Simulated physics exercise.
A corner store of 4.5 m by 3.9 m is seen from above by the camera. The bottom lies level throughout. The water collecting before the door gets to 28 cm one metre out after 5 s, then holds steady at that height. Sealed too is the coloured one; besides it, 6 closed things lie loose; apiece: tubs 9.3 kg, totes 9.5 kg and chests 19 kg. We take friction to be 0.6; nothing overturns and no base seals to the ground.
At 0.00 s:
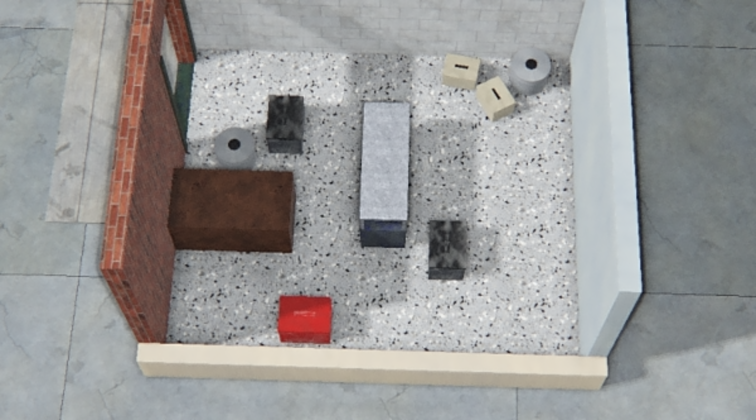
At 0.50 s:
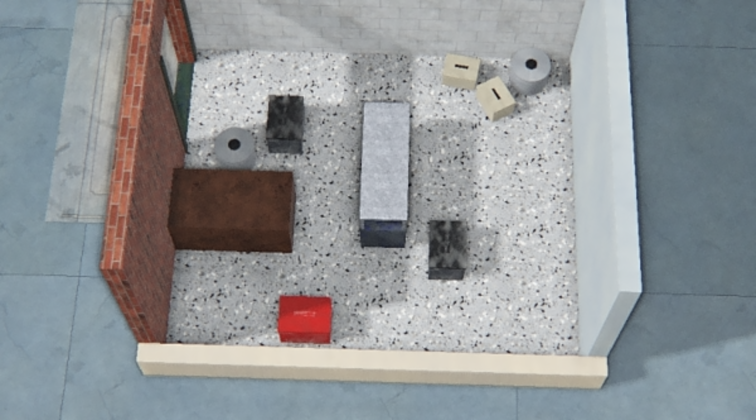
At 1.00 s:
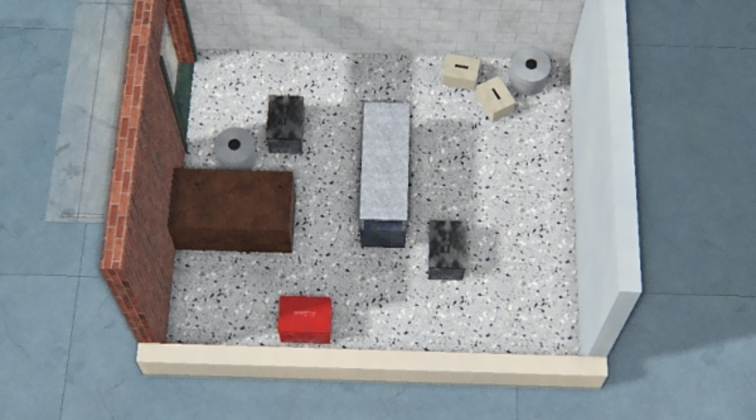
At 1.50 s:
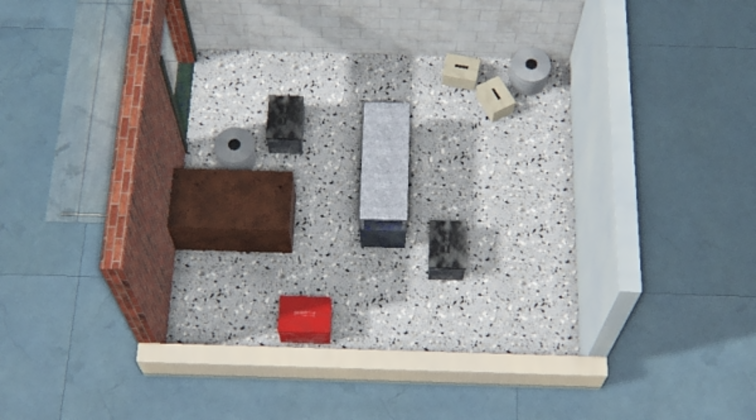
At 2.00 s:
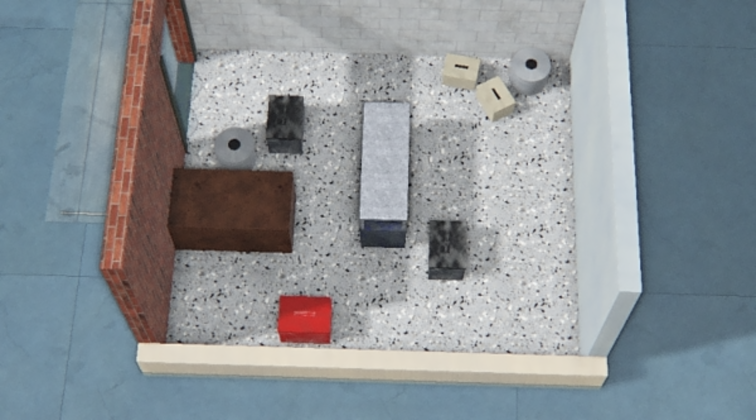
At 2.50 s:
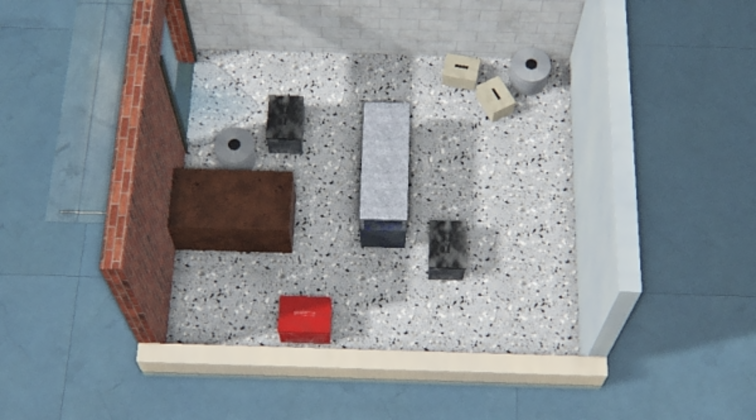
Water gathers outside the store, then a little spreads onto the floor at upper left.
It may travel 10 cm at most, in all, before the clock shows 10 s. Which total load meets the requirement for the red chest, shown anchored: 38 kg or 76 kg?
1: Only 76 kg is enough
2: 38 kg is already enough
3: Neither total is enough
The answer is 2.
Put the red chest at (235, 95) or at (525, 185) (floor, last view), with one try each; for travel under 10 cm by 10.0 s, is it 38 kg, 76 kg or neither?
In order: Only the heavier one succeeds; only the heavier one succeeds.
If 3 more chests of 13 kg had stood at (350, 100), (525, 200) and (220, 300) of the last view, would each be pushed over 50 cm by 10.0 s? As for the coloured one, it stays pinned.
Note, in sequence: Exceeded, exceeded, not exceeded.
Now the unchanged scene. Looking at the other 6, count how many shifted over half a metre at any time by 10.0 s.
I get 3.
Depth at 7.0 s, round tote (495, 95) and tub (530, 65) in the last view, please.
Some 10 cm at the first, some 11 cm at the second.
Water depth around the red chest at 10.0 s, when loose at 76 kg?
Depth: Approx. 7 cm.
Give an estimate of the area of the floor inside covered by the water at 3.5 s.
Somewhere around 2.0 m2, roughly.
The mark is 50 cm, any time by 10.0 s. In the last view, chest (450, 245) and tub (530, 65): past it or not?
Object 1: Not surpassed, object 2: Not surpassed.
After 3.5 s the red chest would be 0 cm from its start with 38 kg and 0 cm from its start with 76 kg; 0 cm of water round it then.
After 4.5 s the red chest would be 0 cm from its start with 38 kg and 0 cm from its start with 76 kg; 0 cm of water round it then.
After 7.0 s the red chest would be 0 cm from its start with 38 kg and 0 cm from its start with 76 kg; 5 cm of water round it then.
After 10.0 s the red chest would be 0 cm from its start with 38 kg and 0 cm from its start with 76 kg; 7 cm of water round it then.
